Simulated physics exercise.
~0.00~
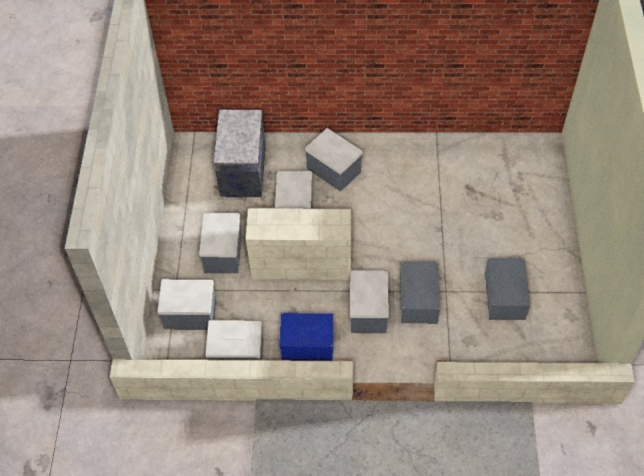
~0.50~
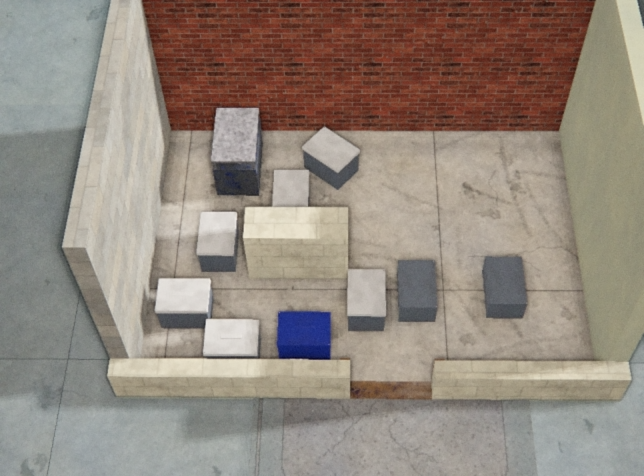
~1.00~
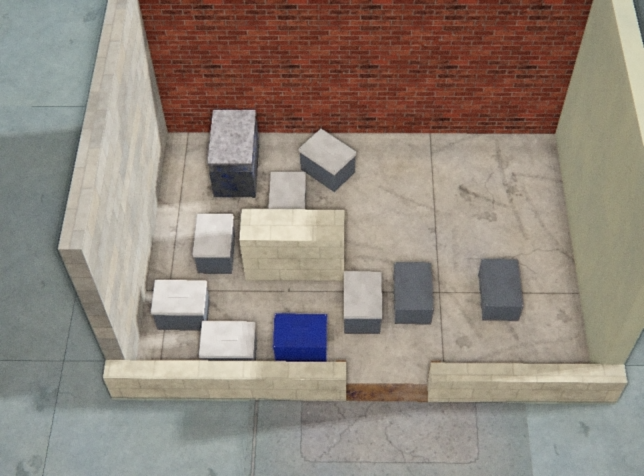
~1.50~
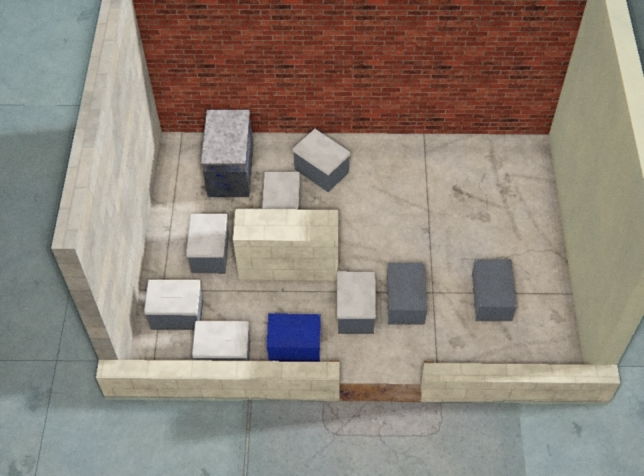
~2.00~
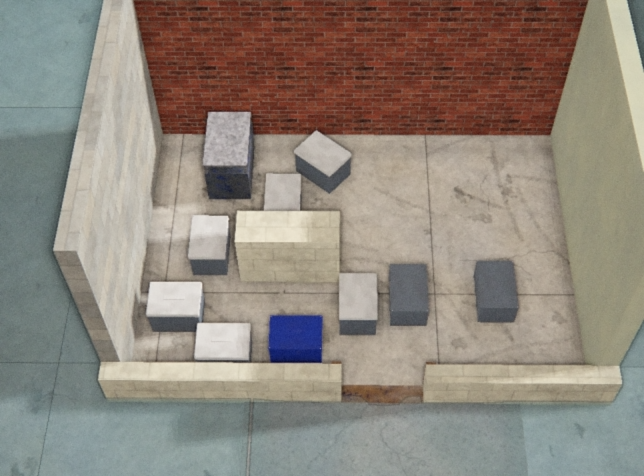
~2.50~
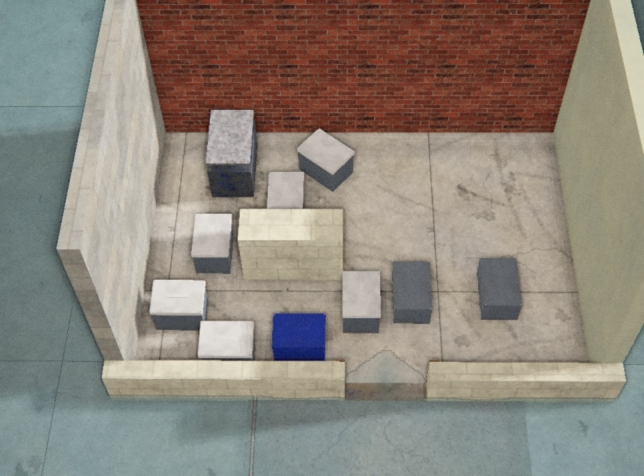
The clip opens on a brick-backed room seen from above, holding a blue chest and grey blocks. Outside, a bluish tint spreads over the pale ground and closes in on the front gap, then a small wedge of water enters there; the view drifts slightly, while the chest and blocks stay put.
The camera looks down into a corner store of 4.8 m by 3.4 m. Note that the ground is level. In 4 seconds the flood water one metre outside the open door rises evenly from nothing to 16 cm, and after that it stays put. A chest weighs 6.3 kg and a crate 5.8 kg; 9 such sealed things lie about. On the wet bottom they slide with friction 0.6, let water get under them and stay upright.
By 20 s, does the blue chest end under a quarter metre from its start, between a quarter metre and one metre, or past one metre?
Between a quarter metre and one metre.
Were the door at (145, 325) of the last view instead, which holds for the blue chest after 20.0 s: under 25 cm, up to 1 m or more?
The blue chest covers a long distance.
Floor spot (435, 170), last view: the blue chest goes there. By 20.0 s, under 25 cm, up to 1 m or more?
It goes a long way.
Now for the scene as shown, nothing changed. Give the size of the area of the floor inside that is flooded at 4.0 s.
2.5 m2.
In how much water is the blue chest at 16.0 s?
Roughly 5 cm at that moment.
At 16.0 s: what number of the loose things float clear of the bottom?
Tally: 9 of them.
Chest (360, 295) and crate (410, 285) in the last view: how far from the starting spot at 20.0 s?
Respectively 120 and 140 centimetres.
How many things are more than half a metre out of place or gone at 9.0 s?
Tally at that time: 2.
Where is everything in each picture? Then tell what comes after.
The blue chest at (307, 330), on the bottom; water covers 0.0 m2; 0 of 9 have shifted, in the first picture.
The blue chest at (304, 328) rests on the ground; 0.0 m2 under water; 0 of 9 have shifted, in the second picture.
The blue chest at (300, 330) rests on the ground; water covers 0.0 m2; 0 of 9 have shifted, in the third picture.
The blue chest at (294, 330) rests on the ground; 0.0 m2 under water; 0 of 9 have shifted, in the fourth picture.
The blue chest at (296, 332), on the bottom; water covers 0.0 m2; 0 of 9 have shifted, in the fifth picture.
The blue chest at (299, 330), on the bottom; 0.2 m2 under water; 0 of 9 have shifted, in the sixth picture.
After 4.0 s the blue chest is near (299, 330), 0.0 m from its start, aground; 0 afloat.
After 9.0 s the blue chest is near (281, 329), 0.2 m from its start, afloat; 6 afloat.
After 16.0 s the blue chest is near (284, 304), 0.3 m from its start, afloat; 9 afloat.
After 20.0 s the blue chest is near (238, 299), 0.7 m from its start, afloat; 9 afloat.
